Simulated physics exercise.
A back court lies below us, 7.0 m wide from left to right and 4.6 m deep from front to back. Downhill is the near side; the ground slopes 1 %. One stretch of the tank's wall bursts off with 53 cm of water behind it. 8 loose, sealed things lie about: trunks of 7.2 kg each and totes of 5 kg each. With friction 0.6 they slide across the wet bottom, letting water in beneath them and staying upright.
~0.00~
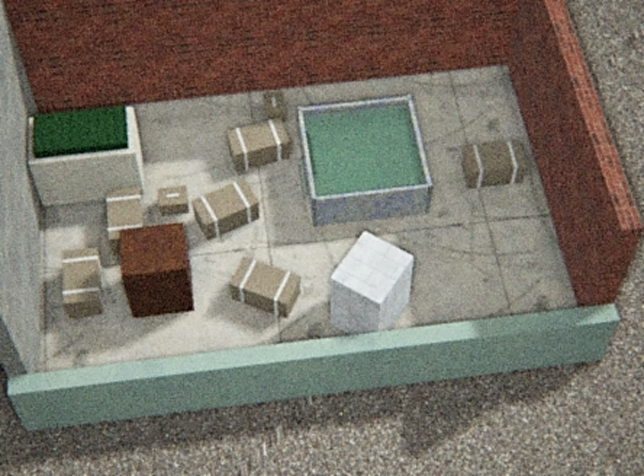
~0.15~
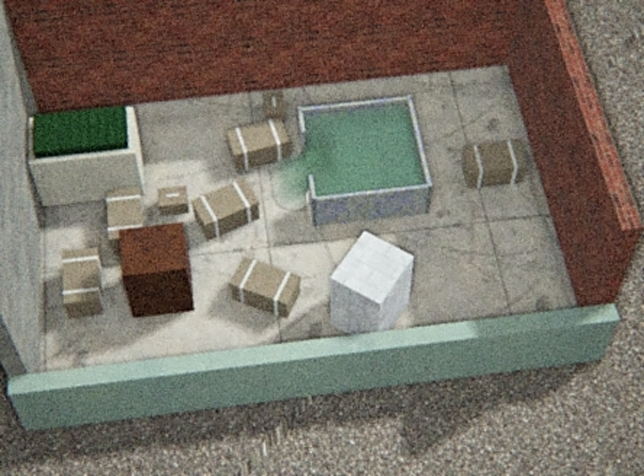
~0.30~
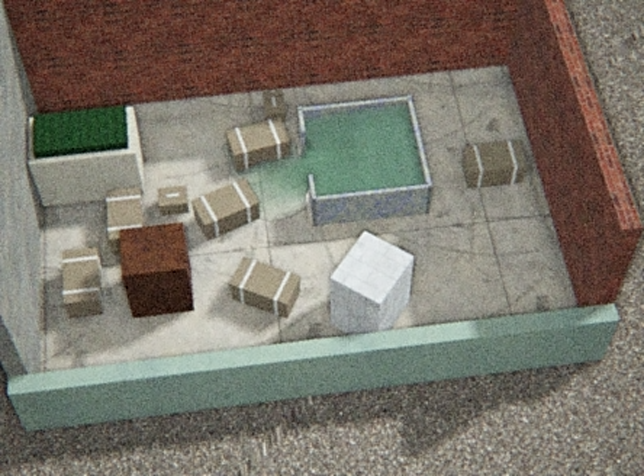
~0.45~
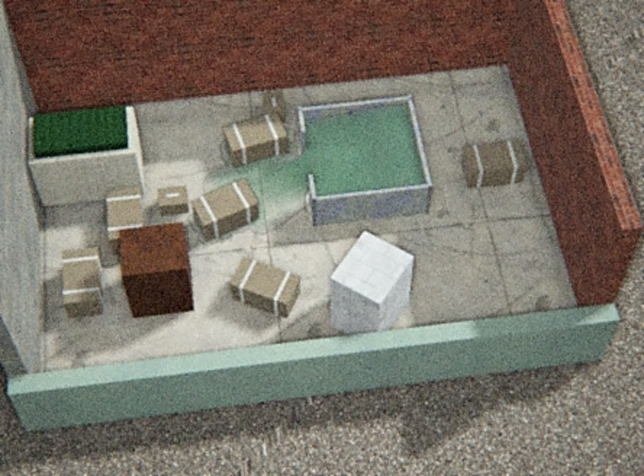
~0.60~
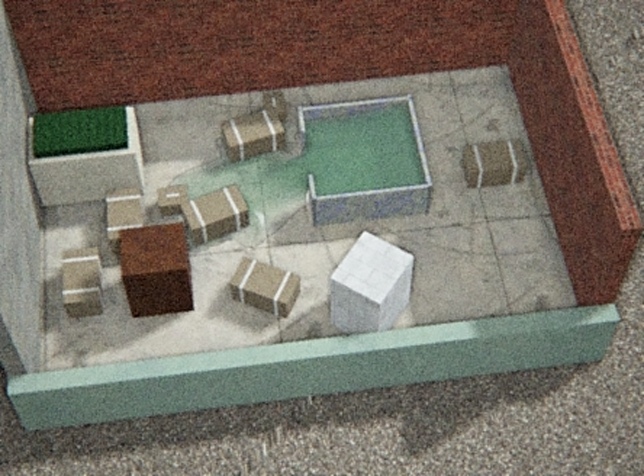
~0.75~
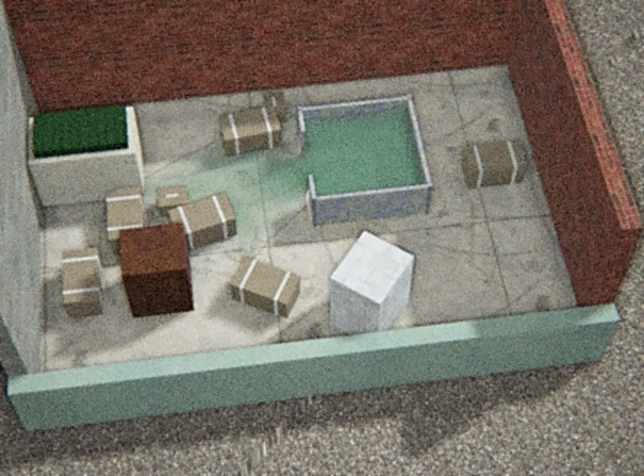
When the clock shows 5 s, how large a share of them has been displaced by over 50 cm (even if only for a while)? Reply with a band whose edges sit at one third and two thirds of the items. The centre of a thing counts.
Band: One third to two thirds.
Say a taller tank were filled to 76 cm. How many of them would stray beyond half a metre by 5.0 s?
The answer would then be 6.
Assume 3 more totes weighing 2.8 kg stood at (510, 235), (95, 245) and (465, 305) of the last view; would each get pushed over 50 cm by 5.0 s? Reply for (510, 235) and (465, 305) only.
Taking them in turn, the first is below the mark and the second below the mark.
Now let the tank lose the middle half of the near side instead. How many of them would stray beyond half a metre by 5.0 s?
Result: 2 of them.
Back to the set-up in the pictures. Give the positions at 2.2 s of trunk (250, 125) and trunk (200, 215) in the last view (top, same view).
Around (236, 99) and (101, 254).
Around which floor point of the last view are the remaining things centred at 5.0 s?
It sits at about (210, 226).
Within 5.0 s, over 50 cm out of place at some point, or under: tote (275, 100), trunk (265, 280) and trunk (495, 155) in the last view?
Result, in order: Undershooting / undershooting / undershooting.
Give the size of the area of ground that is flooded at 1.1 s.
The covered patch comes to about 8.0 m2.
After 1.1 s 1 of 8 are over 50 cm from their spots; 0 afloat.
After 2.2 s 4 of 8 are over 50 cm from their spots; 4 afloat.
After 3.5 s 5 of 8 are over 50 cm from their spots; 5 afloat.
After 5.0 s 5 of 8 are over 50 cm from their spots, and 5 have been at some point; 5 afloat.
